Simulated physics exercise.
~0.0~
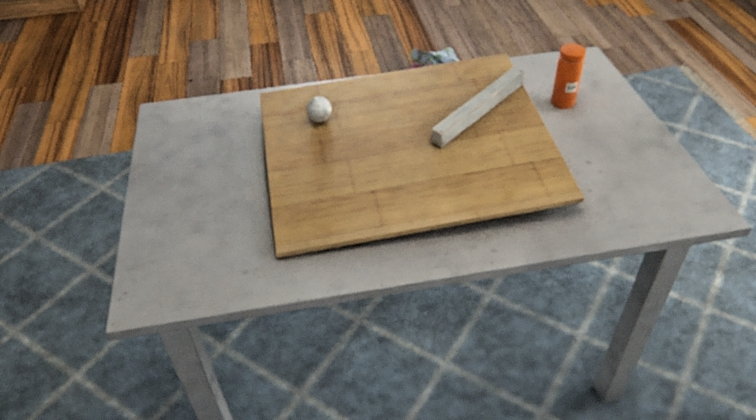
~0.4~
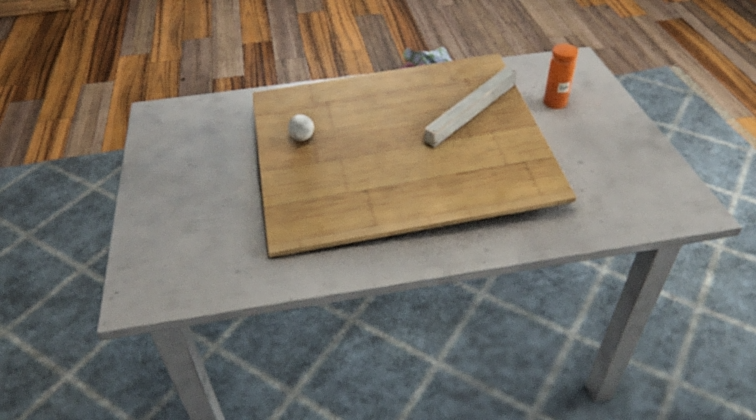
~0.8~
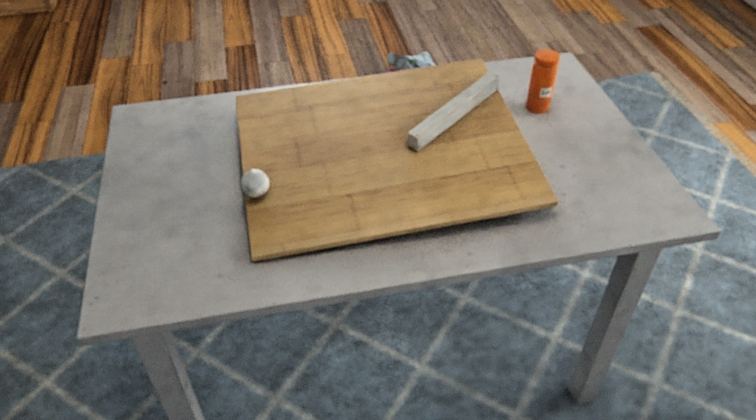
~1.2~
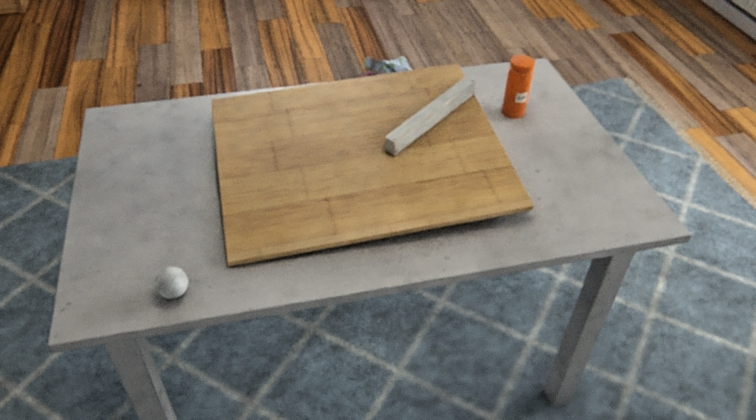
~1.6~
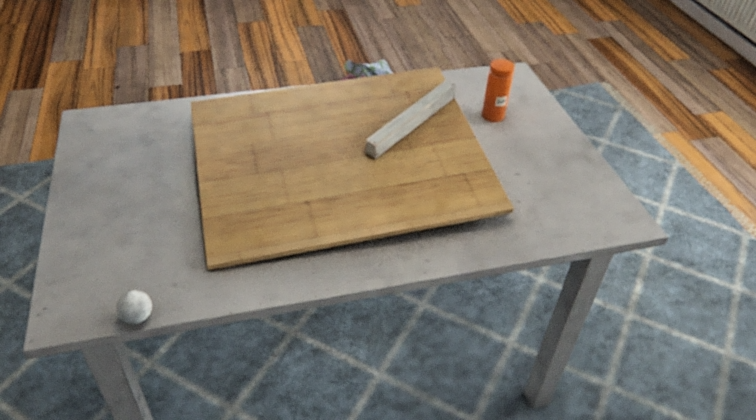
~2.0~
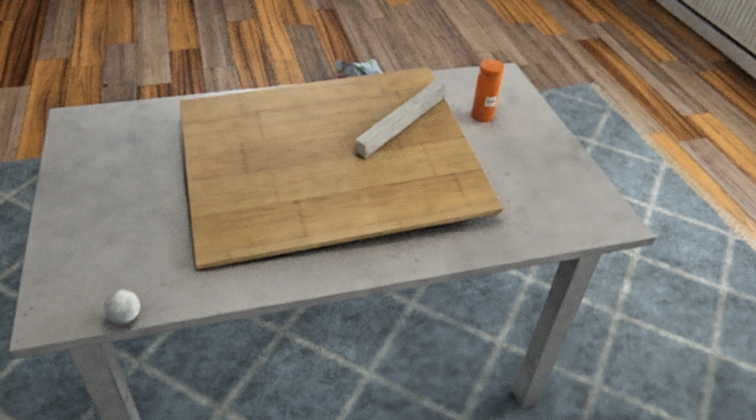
A grey table held a tilted wooden board with a fixed block and an orange jar beside it, while a white ball rolled down the board towards the left, went over its left edge onto the tabletop, and stopped near the table's front left corner.
